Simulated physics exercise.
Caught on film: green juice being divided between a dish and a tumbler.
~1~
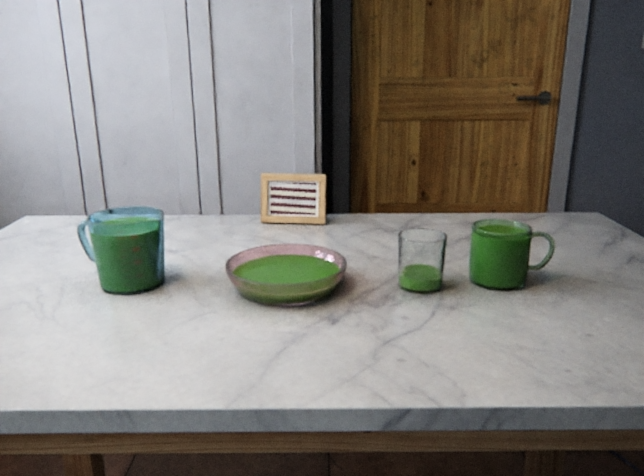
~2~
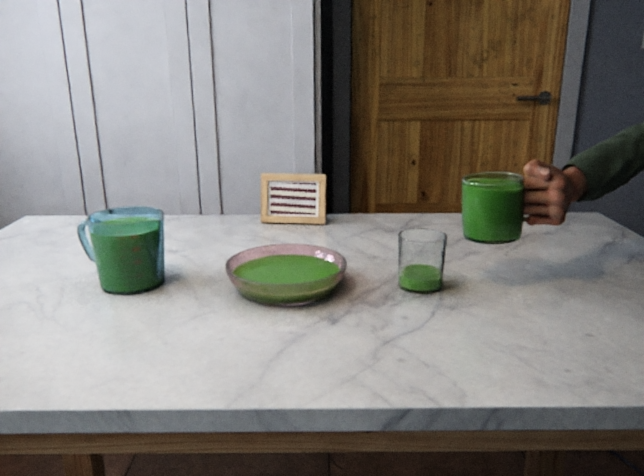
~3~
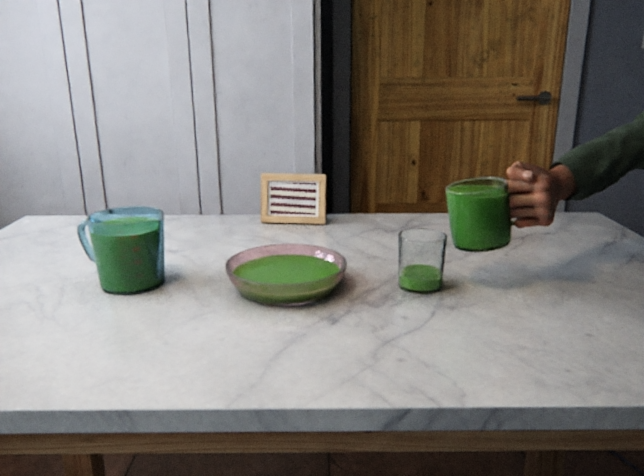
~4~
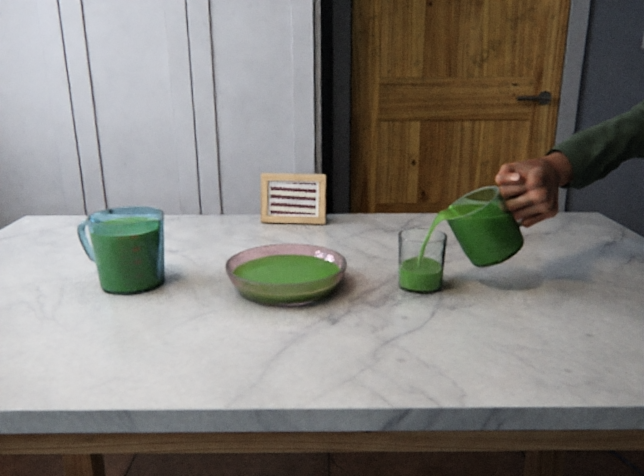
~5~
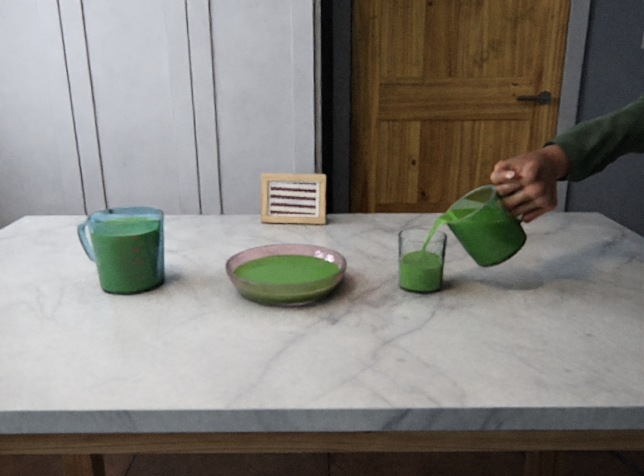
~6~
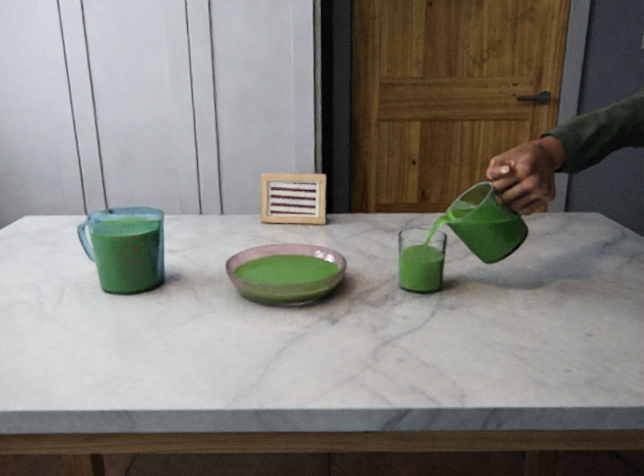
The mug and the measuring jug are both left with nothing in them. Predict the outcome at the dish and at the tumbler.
Result: The dish cannot contain it; the tumbler cannot contain it.
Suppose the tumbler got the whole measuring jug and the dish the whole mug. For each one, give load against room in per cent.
The first comes to 270 per cent and the second to 100 per cent.
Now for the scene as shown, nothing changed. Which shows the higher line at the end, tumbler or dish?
The higher one is the one on the right.
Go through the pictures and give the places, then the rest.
The first picture shows at the start; mug (499, 252) nearly full; measuring jug (129, 248) about three quarters full; tumbler (421, 259) about a quarter full; dish (286, 273) about half full.
In the second picture, a hand has the mug; mug nearly full, surface at (493, 184); tumbler about a quarter full, surface at (421, 274).
In the third picture, the mug is tipped; mug (479, 212) nearly full; tumbler (421, 259) about a quarter full.
In the fourth picture, the stream is running; mug (484, 226) tipped 30° with nearly all of its load; tumbler about a third full, surface at (421, 267).
In the fifth picture, the stream is running; mug (484, 225) tipped 35° with about three quarters of its load; dish (286, 273) about half full.
In the sixth picture, the stream is running; mug (485, 222) tipped 45° with about three quarters of its load; measuring jug about three quarters full, surface at (127, 226); tumbler about half full, surface at (422, 256); dish about half full, surface at (286, 273).
Shortly, the tumbler is full to the brim, some went over its rim.
At the finish, the dish is full to the brim, some went over its rim; the tumbler is full to the brim, some went over its rim.
